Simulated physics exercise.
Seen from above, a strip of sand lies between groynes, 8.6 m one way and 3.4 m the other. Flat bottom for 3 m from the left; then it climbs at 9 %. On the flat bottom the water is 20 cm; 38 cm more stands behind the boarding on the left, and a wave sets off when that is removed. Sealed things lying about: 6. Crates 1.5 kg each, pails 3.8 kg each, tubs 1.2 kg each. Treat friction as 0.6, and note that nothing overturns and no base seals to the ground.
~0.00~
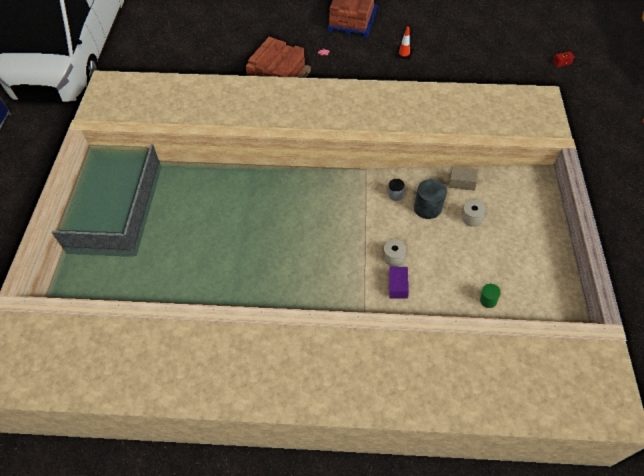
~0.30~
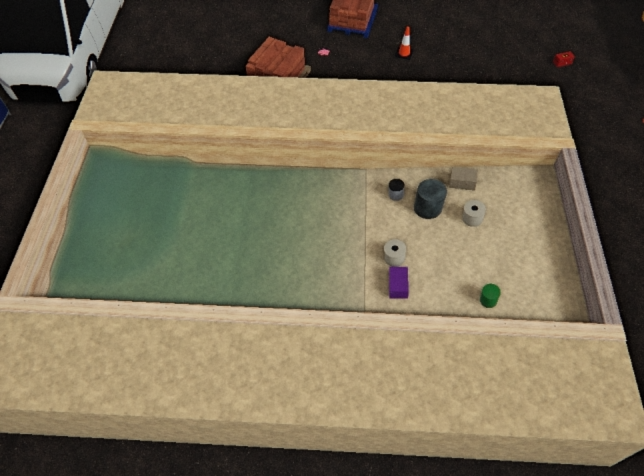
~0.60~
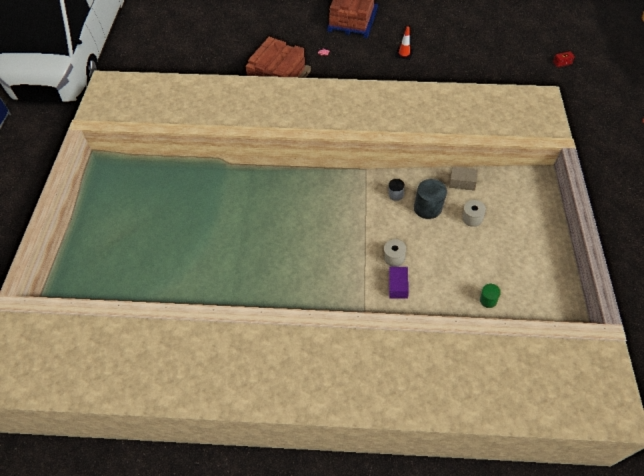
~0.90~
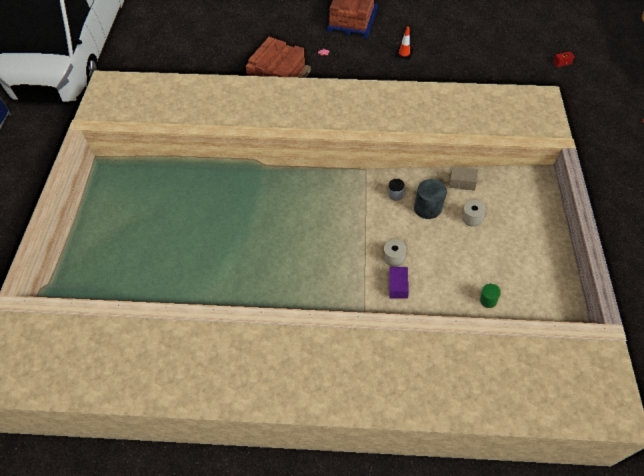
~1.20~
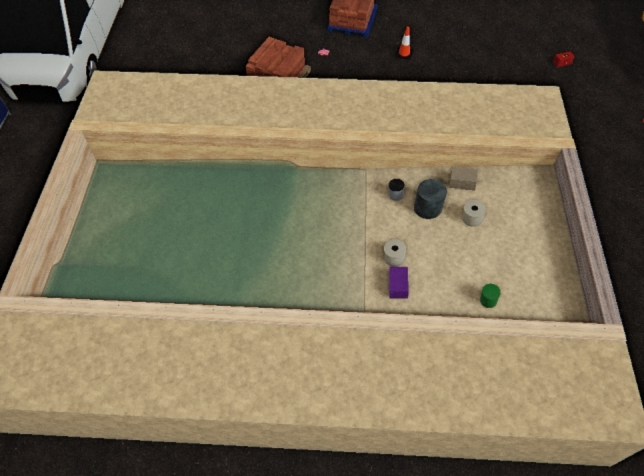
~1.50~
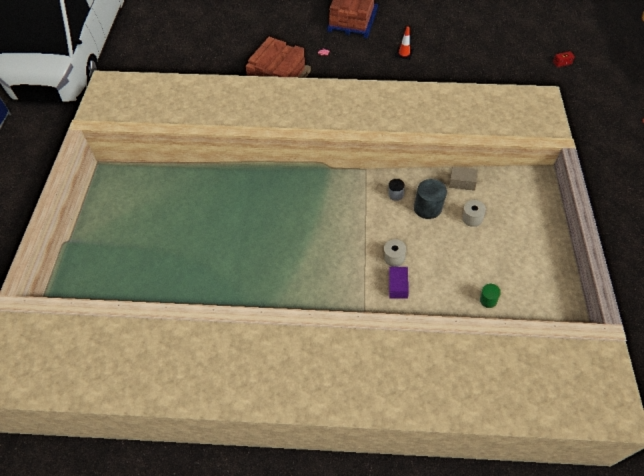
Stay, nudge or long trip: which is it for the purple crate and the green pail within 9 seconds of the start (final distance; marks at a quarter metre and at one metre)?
By the end the purple crate has been washed far, and the green pail has crept a bit.
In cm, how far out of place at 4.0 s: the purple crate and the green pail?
Shifts by then: Around 140 and 30 cm.
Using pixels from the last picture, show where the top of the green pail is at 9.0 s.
Its top ends up at around (520, 288).
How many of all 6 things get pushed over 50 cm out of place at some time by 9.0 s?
That comes to 4.
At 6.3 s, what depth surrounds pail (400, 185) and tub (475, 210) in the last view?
Close to 3 and 4 centimetres.
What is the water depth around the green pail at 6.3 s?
I'd say around 2 cm.
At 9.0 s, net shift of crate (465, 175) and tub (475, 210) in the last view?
One is off by 50 cm, the other by 80 cm, in the order asked.
After 2.1 s the purple crate is near (400, 279), 0.0 m from its start, aground; the green pail is near (493, 292), 0.0 m from its start, aground; 0 afloat.
After 4.0 s the purple crate is near (488, 284), 1.3 m from its start, afloat; the green pail is near (514, 289), 0.3 m from its start, aground; 1 afloat.
After 6.3 s the purple crate is near (411, 262), 0.4 m from its start, afloat; the green pail is near (520, 288), 0.4 m from its start, aground; 3 afloat.
After 9.0 s the purple crate is near (267, 229), 2.4 m from its start, afloat; the green pail is near (520, 288), 0.4 m from its start, aground; 2 afloat.
